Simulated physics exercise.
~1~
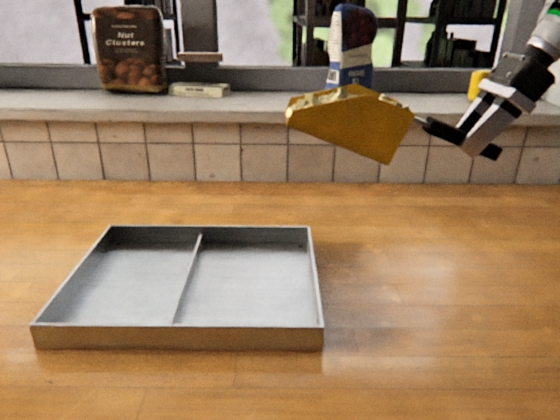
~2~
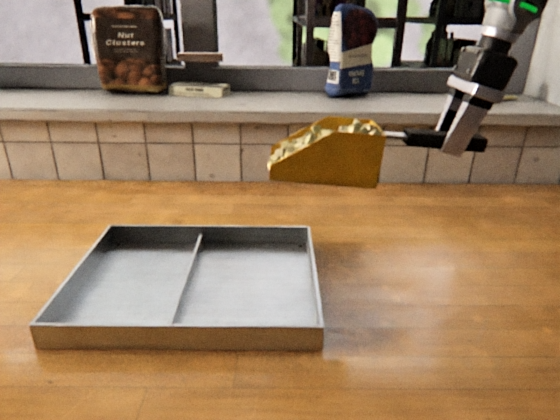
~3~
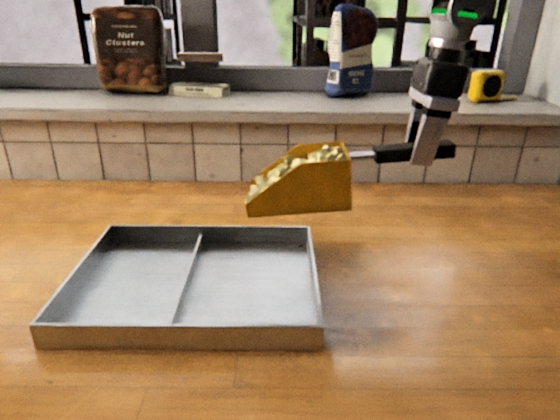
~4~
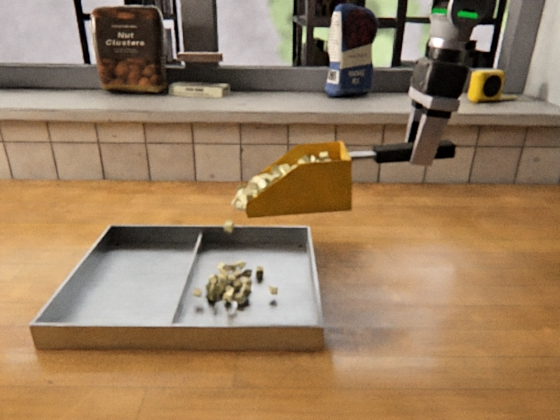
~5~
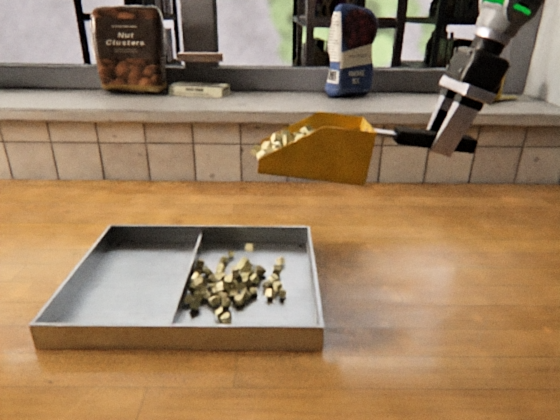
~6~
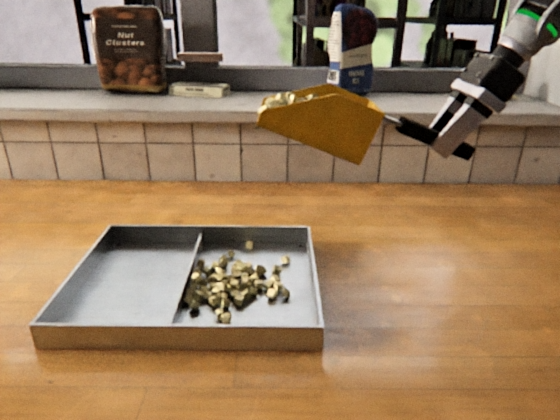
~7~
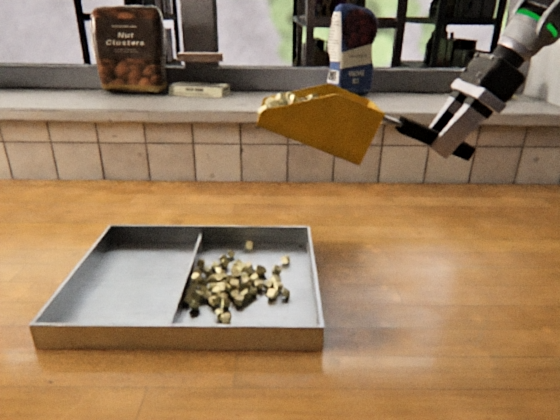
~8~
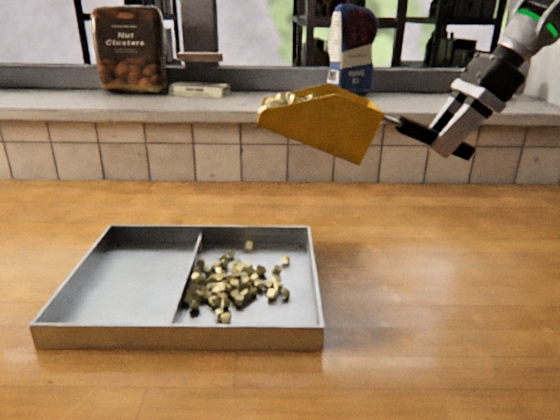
A robot arm at the upper right holds a golden-yellow scoop of pale vegetable dice above a wooden counter, seen from a fixed view facing a window. Below, at left, sits a grey tray split in two by a cross wall, and a brown nut bag and a blue-and-white package stand on the sill. The arm lowers the scoop leftward and levels it, then tips it slightly so dice tumble into the tray's right part. It draws back up to the right, tilting the scoop back. Finally it holds still, many dice still aboard, a scattered pile in the right part and the left part empty.
